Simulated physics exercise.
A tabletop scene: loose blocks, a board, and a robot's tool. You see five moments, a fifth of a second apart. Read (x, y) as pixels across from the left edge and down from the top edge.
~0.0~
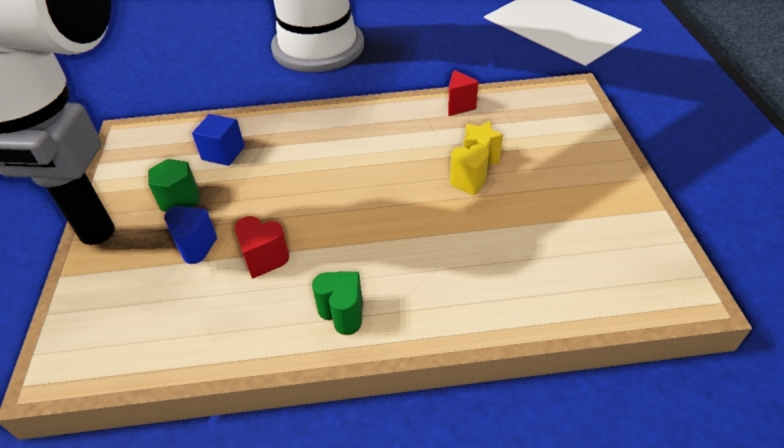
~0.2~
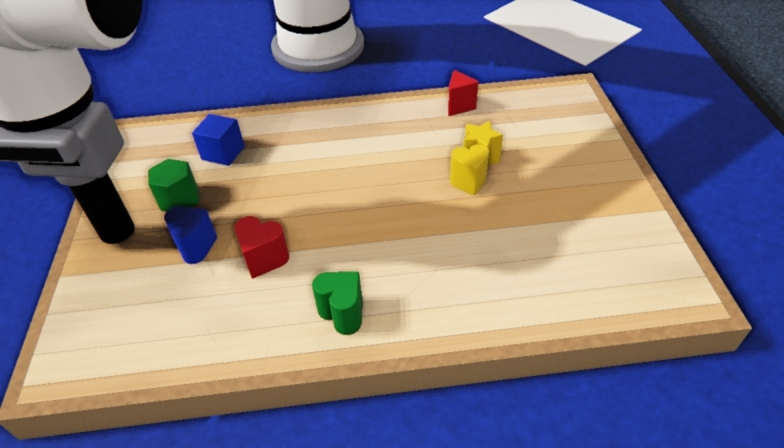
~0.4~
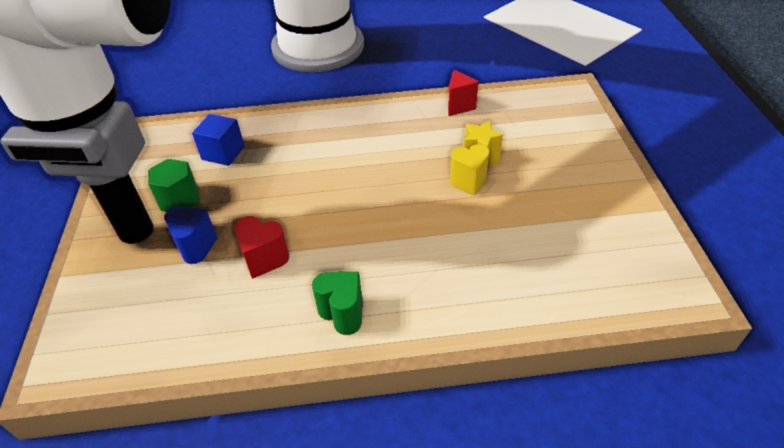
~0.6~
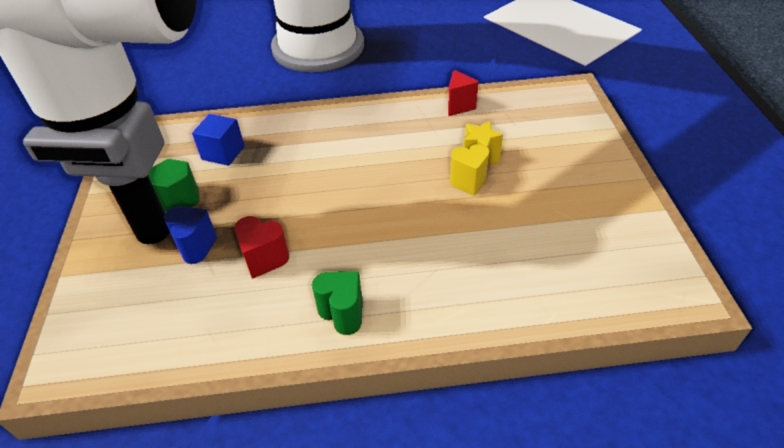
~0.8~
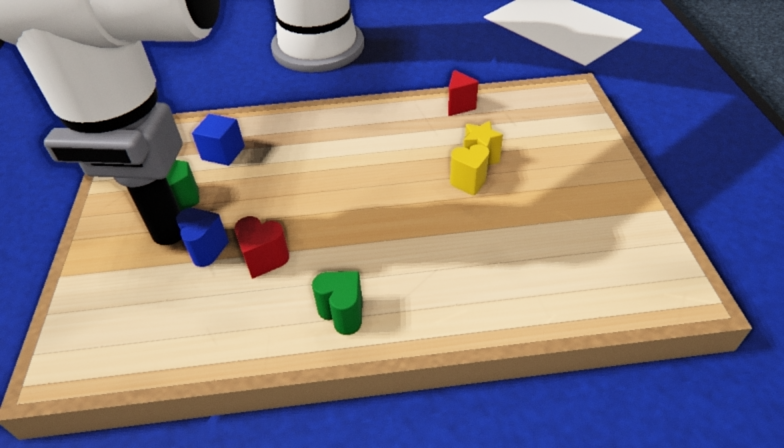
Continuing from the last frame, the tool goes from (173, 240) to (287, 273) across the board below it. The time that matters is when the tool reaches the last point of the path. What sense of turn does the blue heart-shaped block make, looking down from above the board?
Viewed from above, counterclockwise.
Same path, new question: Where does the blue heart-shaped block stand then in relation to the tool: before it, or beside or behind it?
The blue heart-shaped block stays in front.
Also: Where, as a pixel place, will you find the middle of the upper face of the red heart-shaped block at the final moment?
I'd expect the centre of its top face to be at (361, 240).
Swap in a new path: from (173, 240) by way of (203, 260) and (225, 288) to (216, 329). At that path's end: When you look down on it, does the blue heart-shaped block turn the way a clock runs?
That would be a no.
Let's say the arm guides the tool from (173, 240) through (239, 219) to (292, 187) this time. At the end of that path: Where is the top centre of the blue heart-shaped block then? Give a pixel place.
My estimate: (219, 223).
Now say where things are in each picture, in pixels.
In the first picture, lower end of the tool (97, 233), tops of blocks, green six-sided block (168, 172), blue heart-shaped block (184, 219), red heart-shaped block (256, 232).
In the second picture, tool (118, 232), blocks as before.
In the third picture, tool (136, 231), blocks as before.
In the fourth picture, tool (154, 232), blocks as before.
In the fifth picture, tool (170, 233), green six-sided block partly hidden, blue heart-shaped block (195, 222), red heart-shaped block (256, 232).
On the path given first. One third of the way, tool (206, 244); blue heart-shaped block (238, 228), turned 20° anticlockwise; red heart-shaped block (273, 233), turned 30° clockwise.
Two thirds of the way, tool (245, 255); blue heart-shaped block (280, 237), turned 25° anticlockwise; red heart-shaped block (317, 239), turned 20° clockwise.
At the end, tool (285, 266); green six-sided block not moved; blue heart-shaped block (324, 244), turned 35° anticlockwise; red heart-shaped block (361, 240).
